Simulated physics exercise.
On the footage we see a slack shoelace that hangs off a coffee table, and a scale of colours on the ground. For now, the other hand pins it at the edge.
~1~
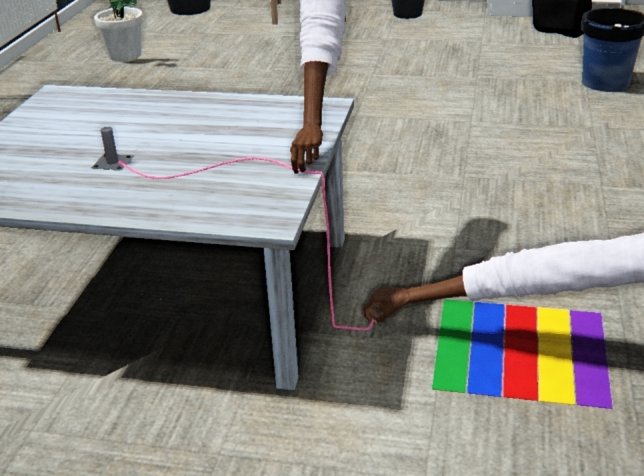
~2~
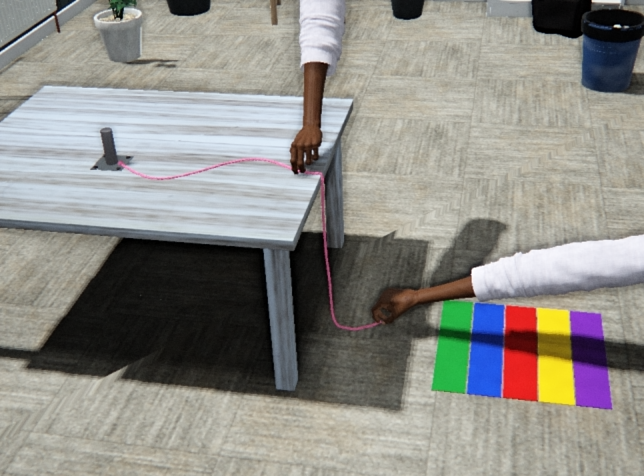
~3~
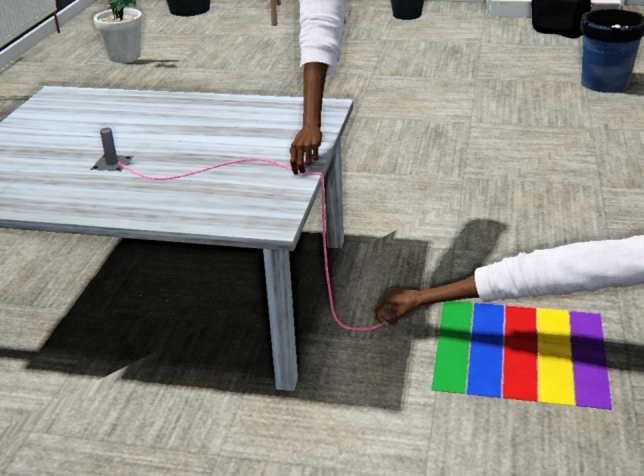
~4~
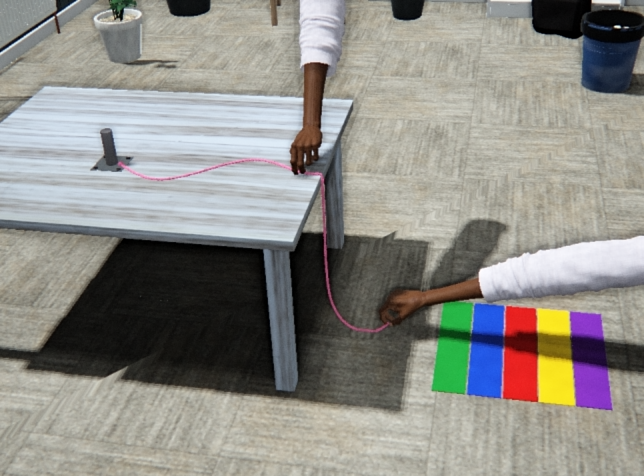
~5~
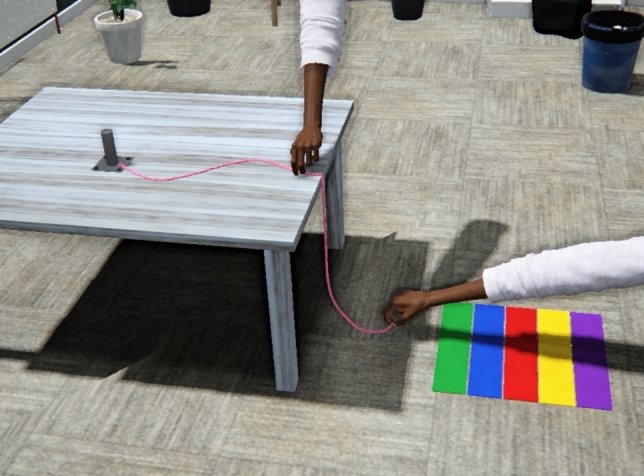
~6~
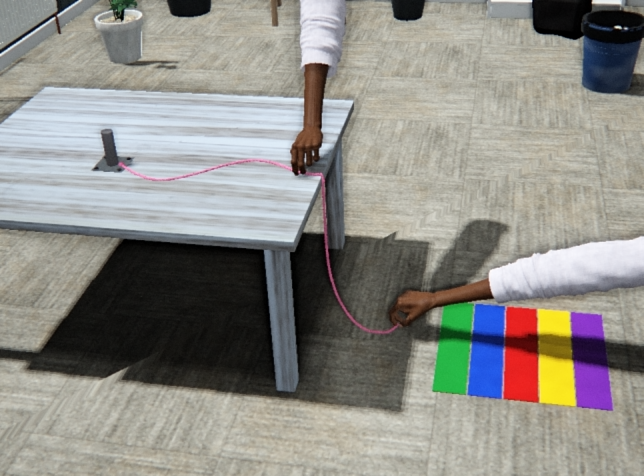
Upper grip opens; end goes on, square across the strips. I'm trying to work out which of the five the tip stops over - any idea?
I would say the red one.
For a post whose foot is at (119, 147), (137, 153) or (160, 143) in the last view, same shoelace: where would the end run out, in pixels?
The first try gives about (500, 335), the second about (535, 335) and the third about (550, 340).
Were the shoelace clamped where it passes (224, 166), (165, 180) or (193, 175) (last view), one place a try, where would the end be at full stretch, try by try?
Approximately (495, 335), (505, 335) and (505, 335), respectively.
A little later, end near (467, 330); over green.
Next, end near (501, 334); over blue.
When it is tight, end near (521, 336); over red. It halts on the red strip.
